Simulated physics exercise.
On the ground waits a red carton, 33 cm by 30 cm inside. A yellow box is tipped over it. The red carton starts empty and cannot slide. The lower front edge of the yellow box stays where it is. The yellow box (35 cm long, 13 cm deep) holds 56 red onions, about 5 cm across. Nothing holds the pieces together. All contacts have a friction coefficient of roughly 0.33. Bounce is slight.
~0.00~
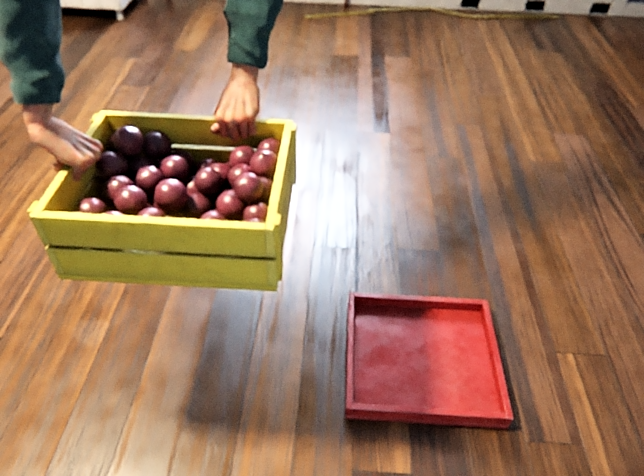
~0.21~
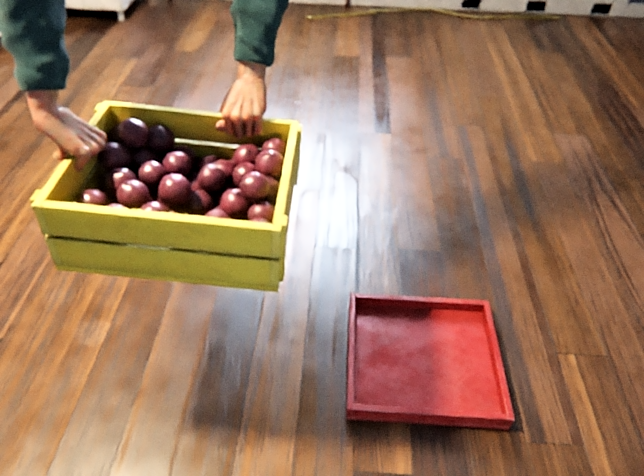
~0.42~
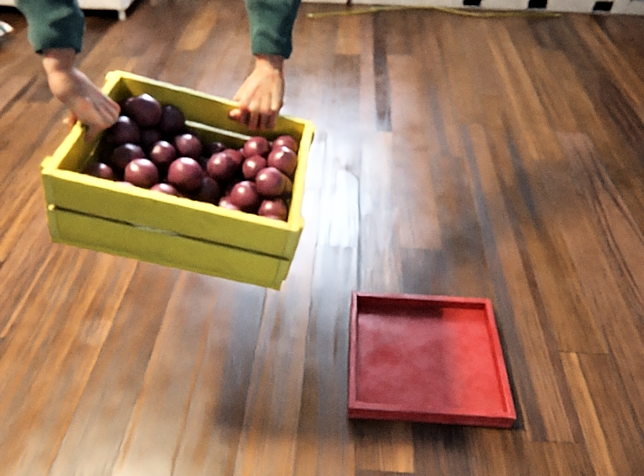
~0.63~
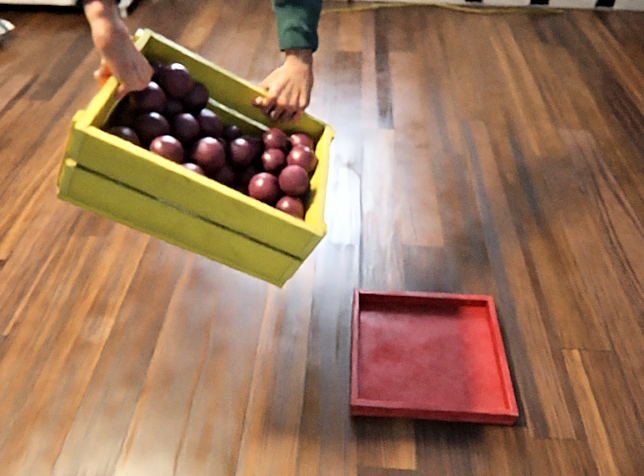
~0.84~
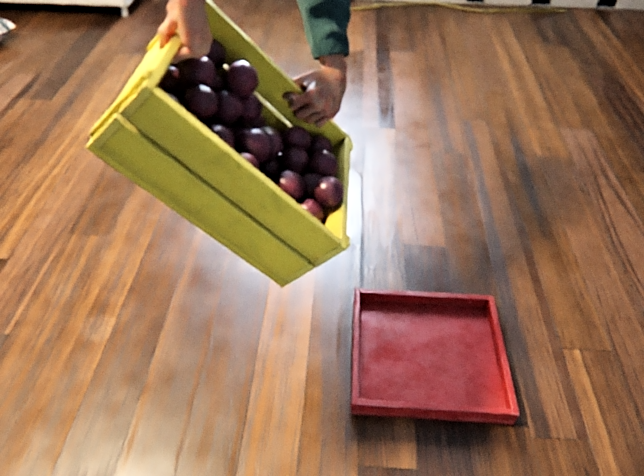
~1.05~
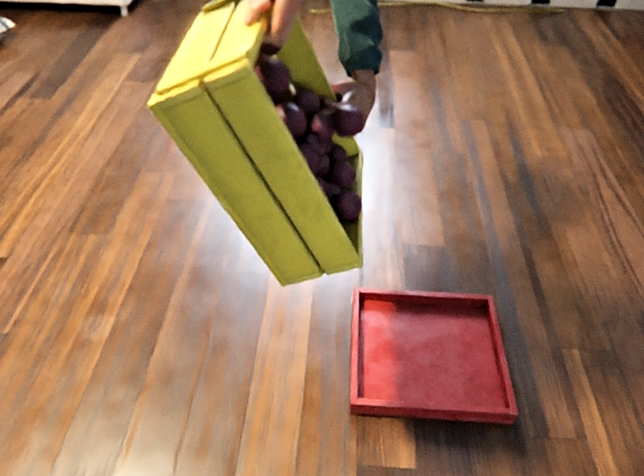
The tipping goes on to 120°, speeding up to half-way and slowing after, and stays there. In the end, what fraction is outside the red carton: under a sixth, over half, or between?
Expect from a sixth to a half of the load outside the red carton.
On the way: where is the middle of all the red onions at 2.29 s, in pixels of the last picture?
At about (447, 338).
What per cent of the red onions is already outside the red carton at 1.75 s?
Some 10 per cent by then.
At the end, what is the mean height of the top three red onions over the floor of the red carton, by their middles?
About 7 cm.
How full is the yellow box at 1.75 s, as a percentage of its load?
Some 25 per cent.
After 1.36 s, tilt 92°; 50 still in the yellow box, 1 outside the red carton and 5 in the air.
After 1.75 s, tilt 115°; 14 still in the yellow box, 11 in the red carton, 6 outside the red carton and 25 in the air.
After 2.29 s, tilt 120°; 37 in the red carton and 19 outside the red carton.
Final count (at 2.99 s), 36 in the red carton and 20 outside the red carton. Asked share, 20 of 56, 36 per cent.
